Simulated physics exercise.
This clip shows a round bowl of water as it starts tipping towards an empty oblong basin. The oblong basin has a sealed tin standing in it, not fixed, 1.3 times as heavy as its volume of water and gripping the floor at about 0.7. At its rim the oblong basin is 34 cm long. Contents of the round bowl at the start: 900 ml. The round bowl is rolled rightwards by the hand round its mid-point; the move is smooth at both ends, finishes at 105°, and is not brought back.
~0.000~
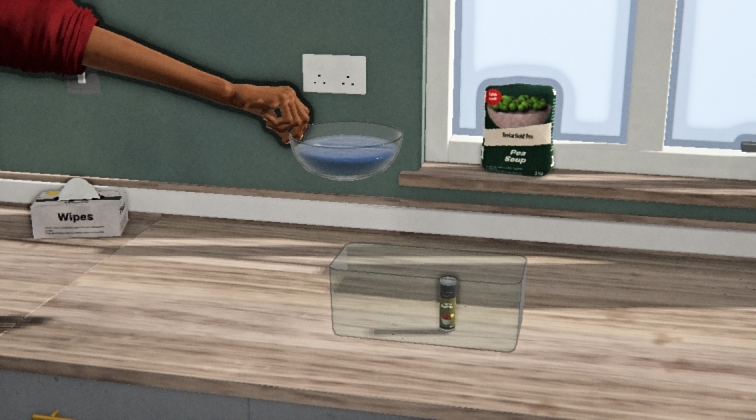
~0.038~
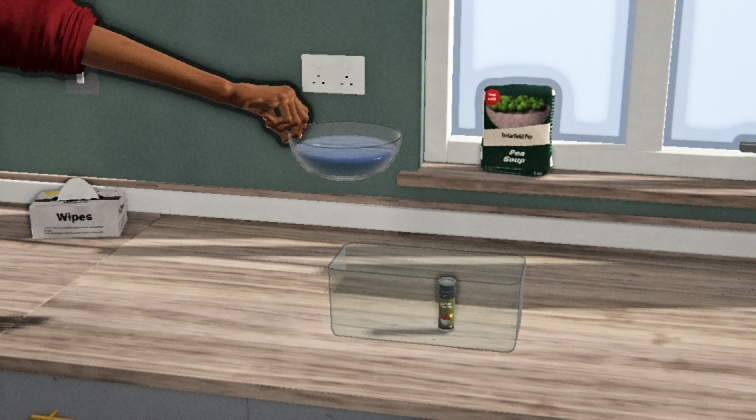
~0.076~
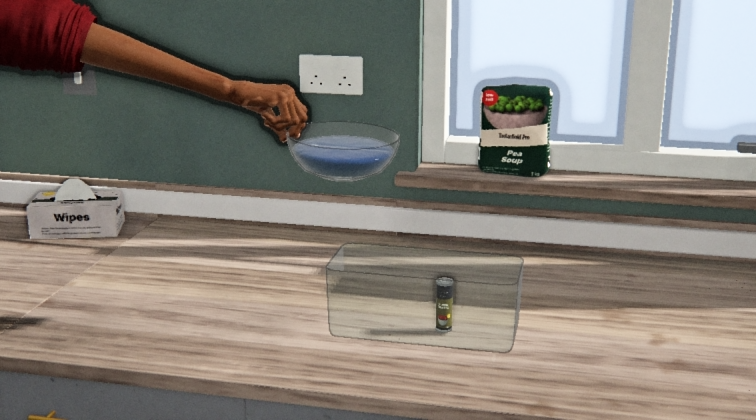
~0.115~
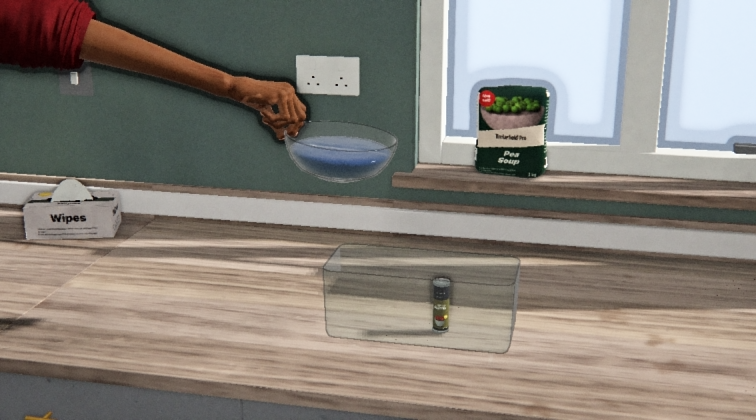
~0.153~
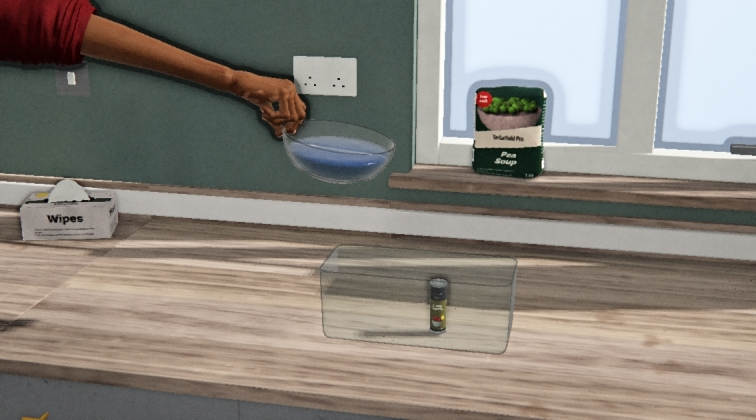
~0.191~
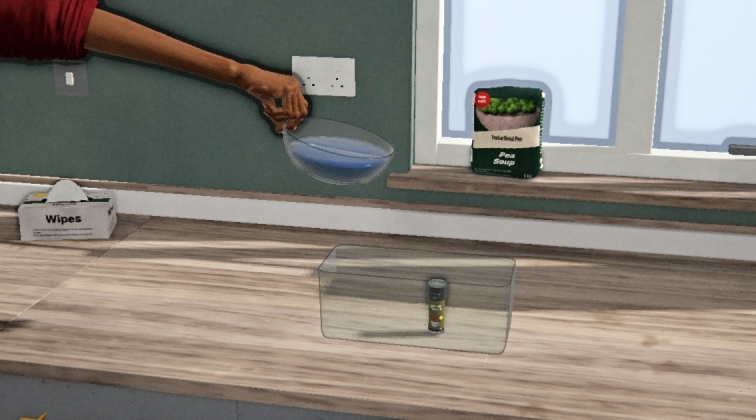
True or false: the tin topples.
True.
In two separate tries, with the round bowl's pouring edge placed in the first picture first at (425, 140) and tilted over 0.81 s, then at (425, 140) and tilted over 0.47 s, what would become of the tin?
In the first try it remains standing; in the second it remains standing.
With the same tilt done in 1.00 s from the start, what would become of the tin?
Result: Tin still standing.
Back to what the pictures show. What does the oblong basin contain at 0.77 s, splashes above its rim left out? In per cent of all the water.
Some 92 percent of the total.
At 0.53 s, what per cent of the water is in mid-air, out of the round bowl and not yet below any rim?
Around 64 percent.
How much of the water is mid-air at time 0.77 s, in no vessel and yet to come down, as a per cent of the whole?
Something like 5 per cent of the total.
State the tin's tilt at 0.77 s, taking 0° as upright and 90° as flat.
The tilt is near 5°.
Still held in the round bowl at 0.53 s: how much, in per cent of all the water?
Roughly 24 per cent.
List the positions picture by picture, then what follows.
It leans 0°; its right rim is at (401, 138); the water meets the walls at (298, 144) and (398, 149); the oblong basin's rim runs from (338, 256) to (524, 271); the tin's top is at (448, 283), in the first picture.
It leans 1°; its right rim is at (400, 139); the water meets the walls at (297, 144) and (396, 150), in the second picture.
It leans 2°; its right rim is at (398, 141); the water meets the walls at (295, 143) and (394, 152), in the third picture.
It leans 5°; its right rim is at (396, 144); the water meets the walls at (292, 143) and (392, 154), in the fourth picture.
It leans 9°; its right rim is at (394, 149); the water meets the walls at (291, 142) and (390, 156), in the fifth picture.
It leans 14°; its right rim is at (393, 154); the water meets the walls at (290, 142) and (390, 158), in the sixth picture.
By 0.53 s the tilt is 76° and 25 per cent is still to pour; the tin stands where it began.
By 0.77 s the tilt is 104° and 0 per cent is still to pour; the tin leans 7°.
By 1.03 s the tilt is 105° and 0 per cent is still to pour; the tin leans 18°.
By 1.31 s the tilt is 105° and 0 per cent is still to pour; the tin lies on its side.
At rest the tin lies on its side.
